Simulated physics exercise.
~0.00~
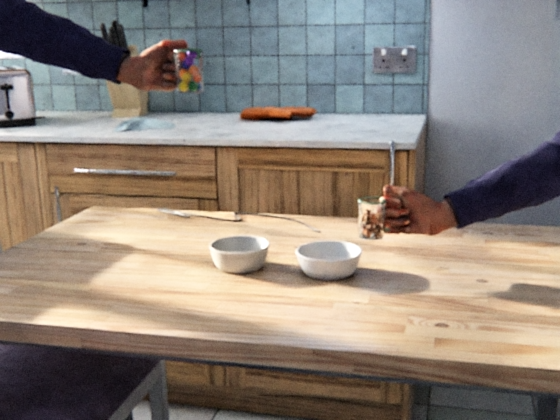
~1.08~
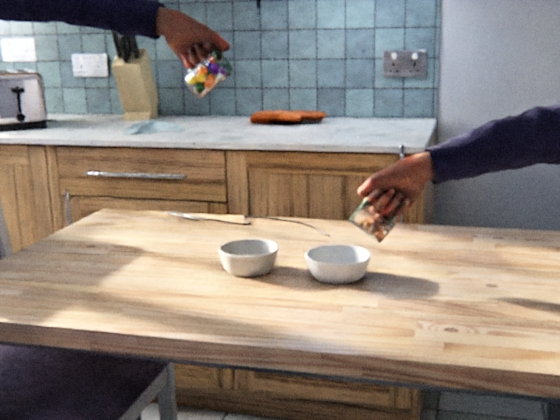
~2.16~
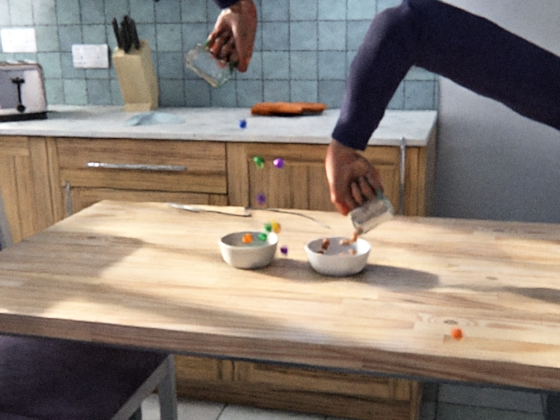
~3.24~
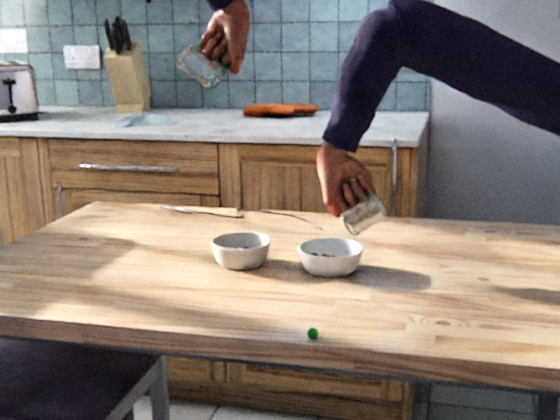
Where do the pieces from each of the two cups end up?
The colourful pieces poured from high up on the left end up partly in their bowl, with others scattered outside it. The brown pieces poured from low down on the right all end up in their bowl.
